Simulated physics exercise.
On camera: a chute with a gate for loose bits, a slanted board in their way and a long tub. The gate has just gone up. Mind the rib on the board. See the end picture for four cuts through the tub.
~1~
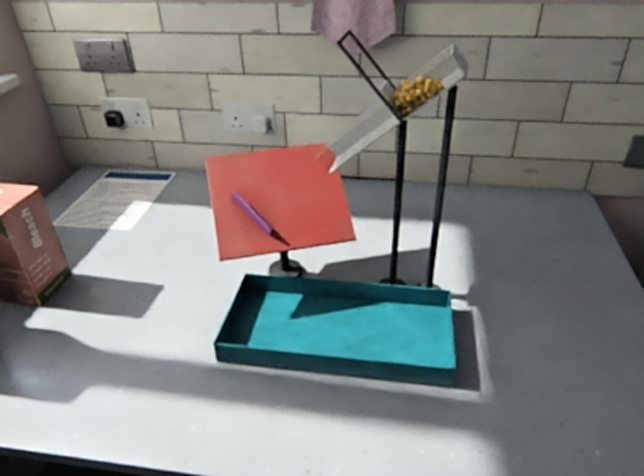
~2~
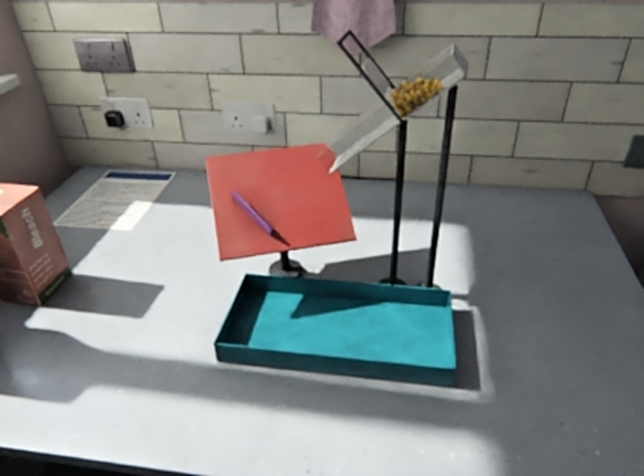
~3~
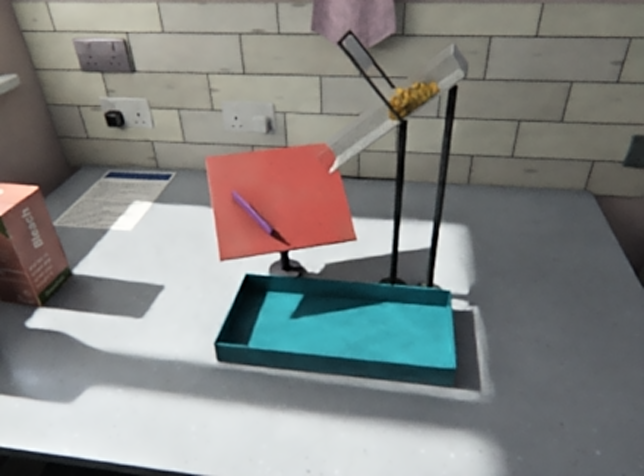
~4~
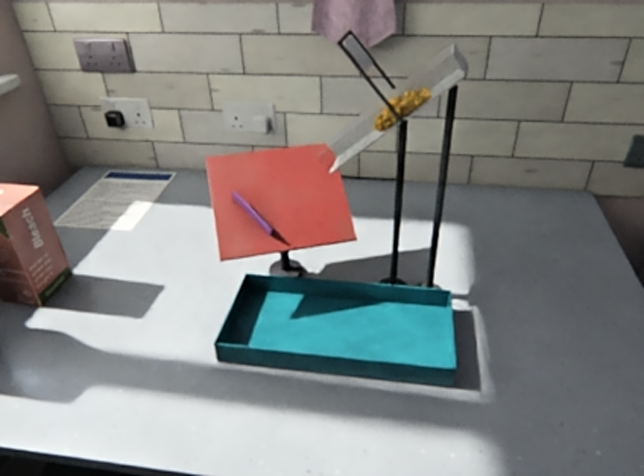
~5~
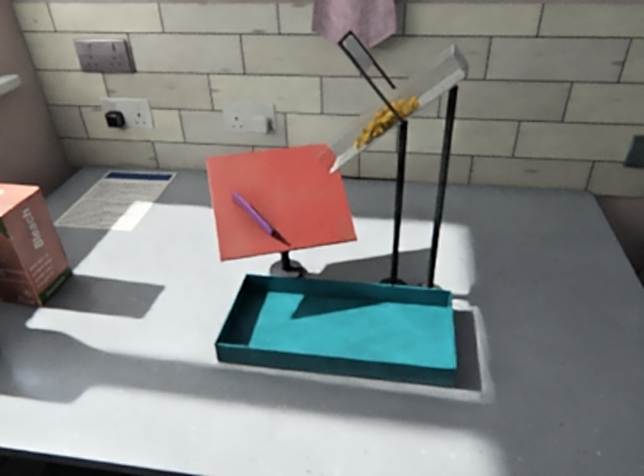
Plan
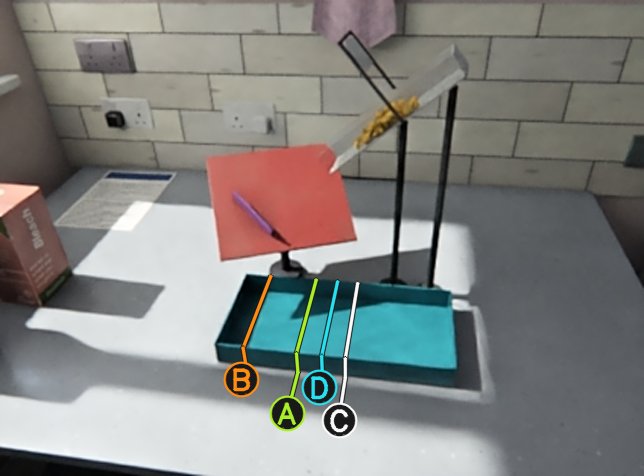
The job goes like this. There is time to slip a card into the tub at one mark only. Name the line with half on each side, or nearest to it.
A is best.
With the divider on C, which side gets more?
Left.
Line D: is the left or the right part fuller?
The left side.
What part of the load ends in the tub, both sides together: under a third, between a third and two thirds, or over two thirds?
About that: Over two thirds.
On the marked copy, line A crosses the front rim at (296, 352); line B crosses the front rim at (243, 347); line C crosses the front rim at (345, 357); line D crosses the front rim at (321, 355).
If A is chosen, of what is caught, about two thirds on the left of the divider, about a third on the right.
If B is chosen, of what is caught, a stray few on the left of the divider, nearly all on the right.
If C is chosen, of what is caught, nearly all on the left of the divider, a stray few on the right.
If D is chosen, of what is caught, nearly all on the left of the divider, a small part on the right.
